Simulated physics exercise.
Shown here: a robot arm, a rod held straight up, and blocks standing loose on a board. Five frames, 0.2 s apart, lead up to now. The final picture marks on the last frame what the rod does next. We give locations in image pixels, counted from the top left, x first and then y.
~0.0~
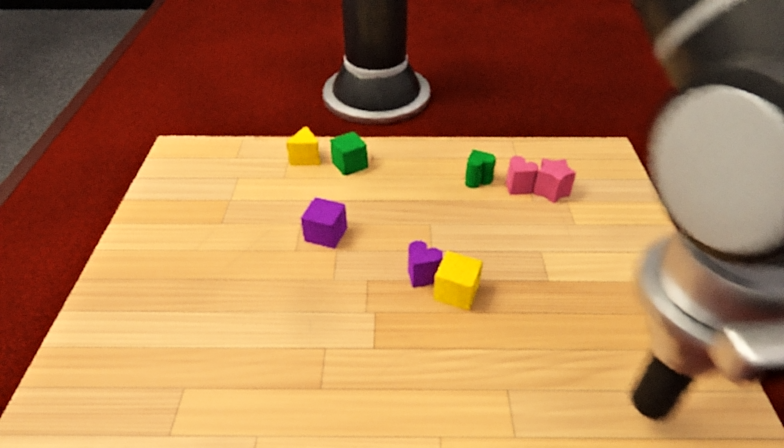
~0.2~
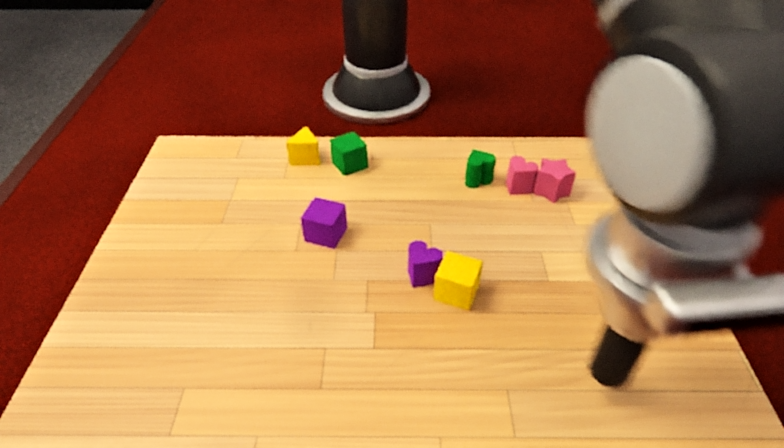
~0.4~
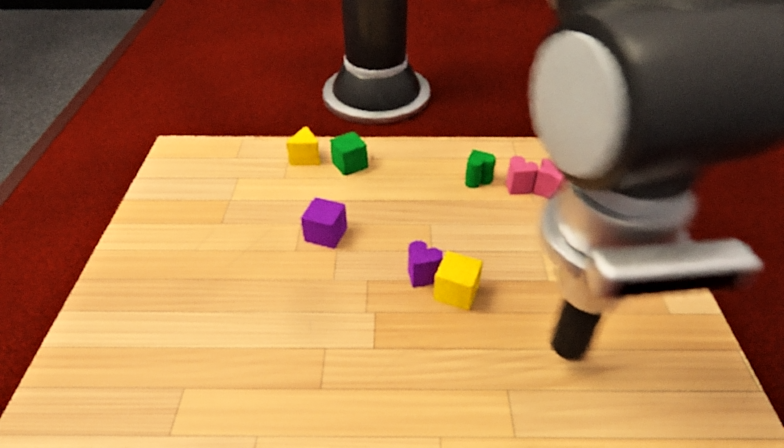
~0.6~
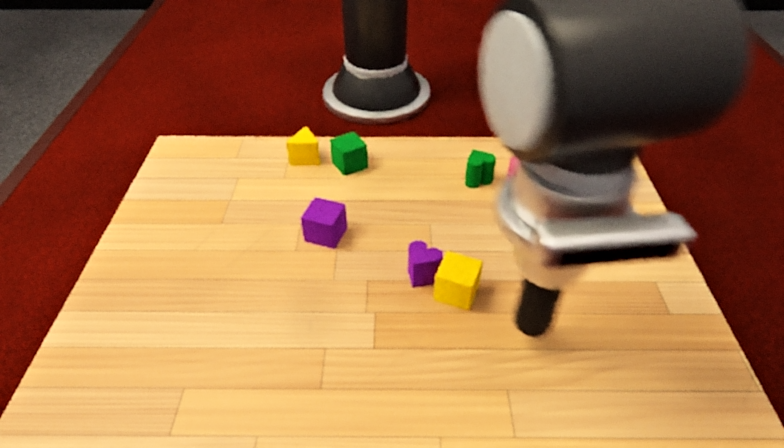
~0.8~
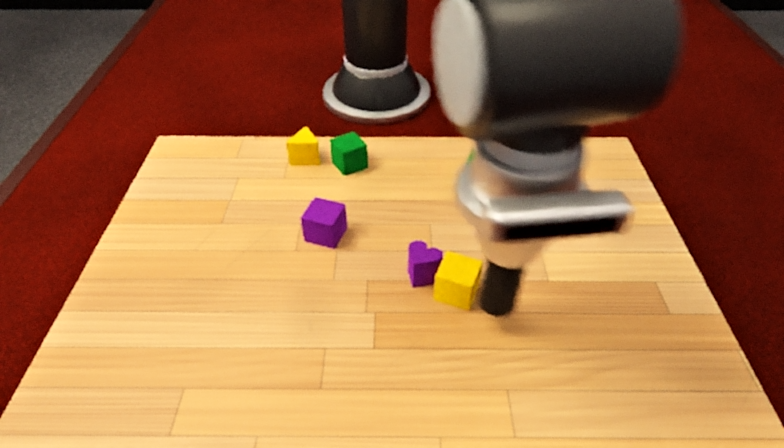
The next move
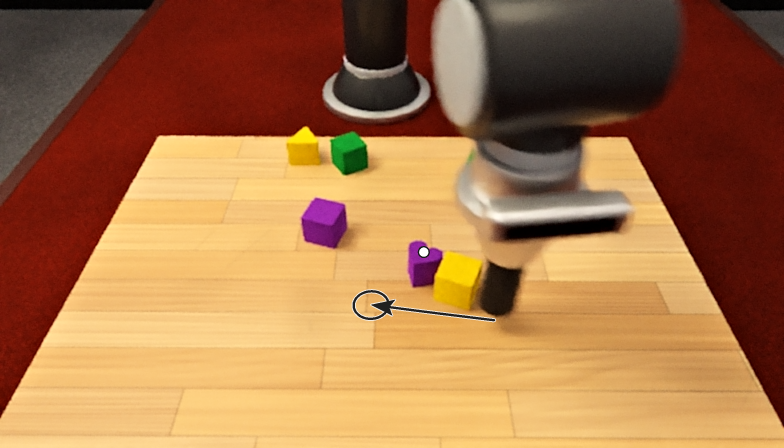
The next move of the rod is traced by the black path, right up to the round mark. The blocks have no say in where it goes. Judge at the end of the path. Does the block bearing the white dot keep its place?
No, that is not how it ends up.
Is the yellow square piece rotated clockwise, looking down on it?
Going by the path, yes.
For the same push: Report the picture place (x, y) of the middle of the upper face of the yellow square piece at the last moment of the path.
For the centre of its top, I'd go with (435, 261).
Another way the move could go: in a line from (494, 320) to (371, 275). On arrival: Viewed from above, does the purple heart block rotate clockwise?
It seems not.
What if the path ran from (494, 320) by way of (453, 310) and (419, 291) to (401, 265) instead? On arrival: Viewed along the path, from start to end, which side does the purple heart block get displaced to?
Measured against the direction from start to end, the purple heart block shifts toward the right-hand side.
Path on the board, from (494, 320) directly to (371, 305); the dot is on the purple heart block.
On the path given first. One third of the way, rod (454, 298); purple heart block (418, 245), turned 20° anticlockwise; yellow square piece (447, 263), turned 45° clockwise.
Two thirds of the way, rod (411, 293); purple heart block (415, 236), turned 30° anticlockwise; yellow square piece (435, 261), turned 80° clockwise.
At the end, rod (370, 288); purple heart block (415, 236), turned 30° anticlockwise; yellow square piece (435, 261), turned 80° clockwise.
